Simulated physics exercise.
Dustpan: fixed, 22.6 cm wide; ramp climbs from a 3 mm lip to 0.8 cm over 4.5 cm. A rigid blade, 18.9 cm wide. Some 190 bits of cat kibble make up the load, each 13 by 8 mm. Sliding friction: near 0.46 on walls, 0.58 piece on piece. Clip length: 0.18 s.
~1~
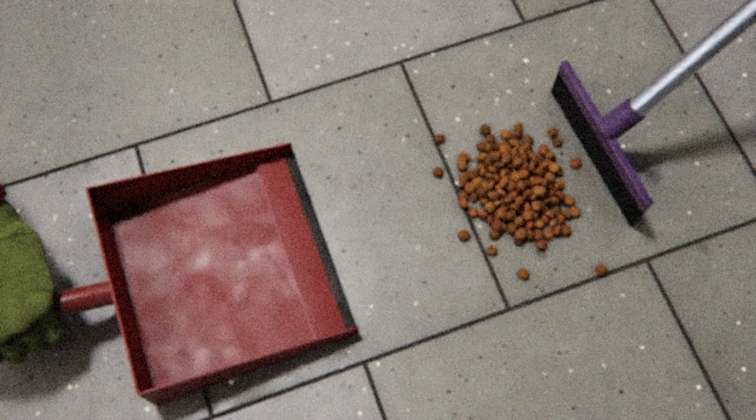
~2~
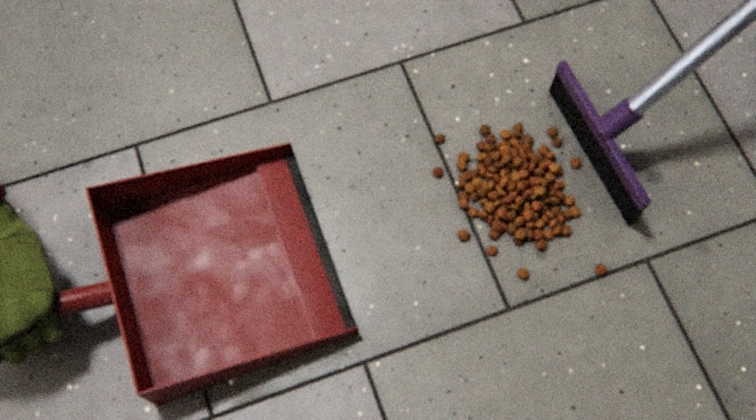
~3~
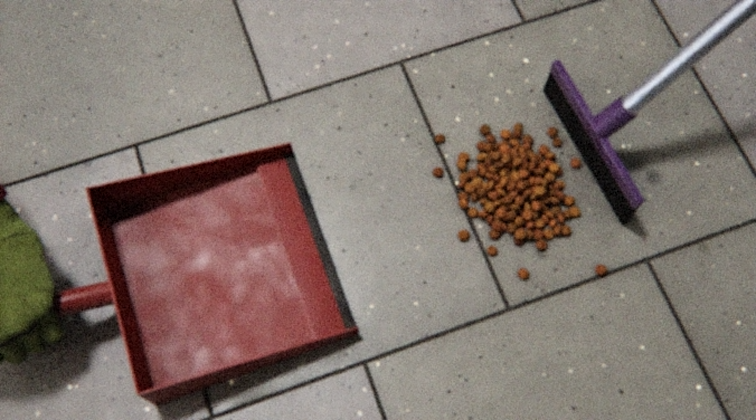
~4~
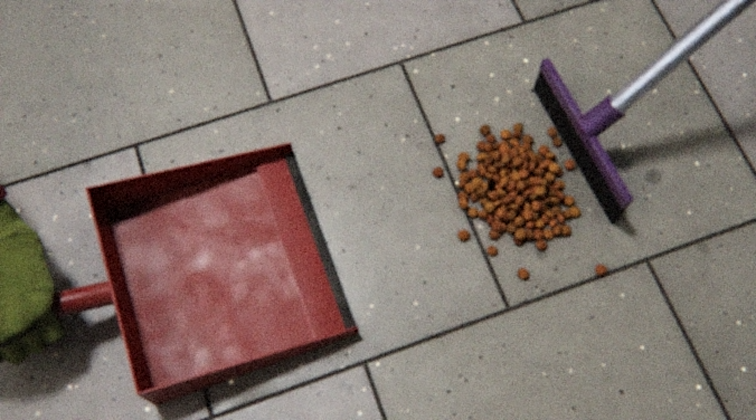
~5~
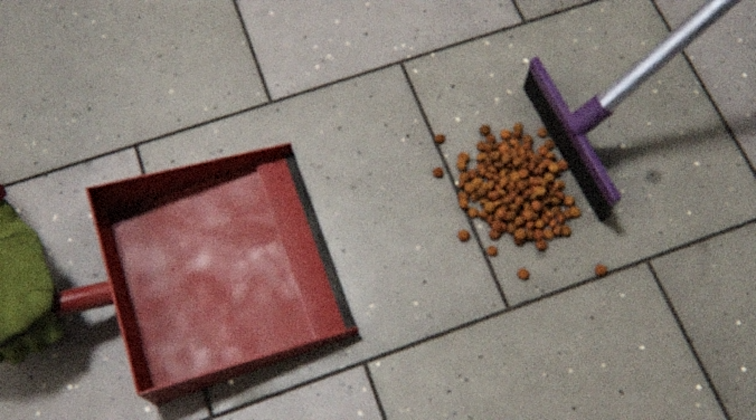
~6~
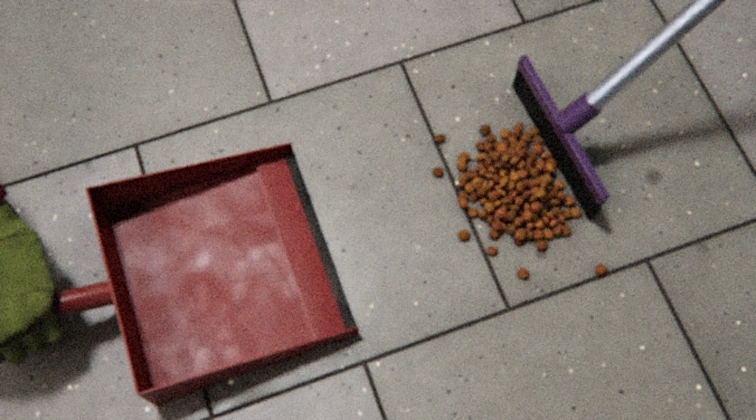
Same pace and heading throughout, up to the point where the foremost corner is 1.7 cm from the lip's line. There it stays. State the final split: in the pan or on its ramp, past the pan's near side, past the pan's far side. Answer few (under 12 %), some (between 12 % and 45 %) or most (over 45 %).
Pan: Few, near side: Few, far side: Some.
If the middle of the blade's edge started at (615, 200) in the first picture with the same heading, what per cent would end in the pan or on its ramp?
Roughly 20 percent, ramp included.
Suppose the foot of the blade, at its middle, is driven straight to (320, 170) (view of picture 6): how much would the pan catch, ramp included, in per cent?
Share caught: Approx. 30 %.
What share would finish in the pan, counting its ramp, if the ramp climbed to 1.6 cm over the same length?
That change would give about 5 per cent.
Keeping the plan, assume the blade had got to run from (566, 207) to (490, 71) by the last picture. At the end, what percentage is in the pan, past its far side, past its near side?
The pan gets 30, the far side 10 and the near side 0.
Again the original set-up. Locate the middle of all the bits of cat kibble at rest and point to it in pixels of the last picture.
Near (374, 210).
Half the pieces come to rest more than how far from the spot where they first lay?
Median shift: Approx. 16 cm.
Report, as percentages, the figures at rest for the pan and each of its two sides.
Final shares - pan: 5%, near side: 0%, far side: 20%.
Then, 0.40 s after the last picture, middle of the blade 16 cm from the lip; 0 % over the lip, far side 0 %, near side 0 %.
Then, 0.67 s after the last picture, middle of the blade 8 cm from the lip; 0 % over the lip, far side 10 %, near side 0 %.
Then, 1.04 s after the last picture, middle of the blade 2 cm from the lip; 5 % over the lip, far side 20 %, near side 0 %.
In the end, pan 5 %, near side 0 %, far side 20 %, in front of the lip or behind the blade 75 %.
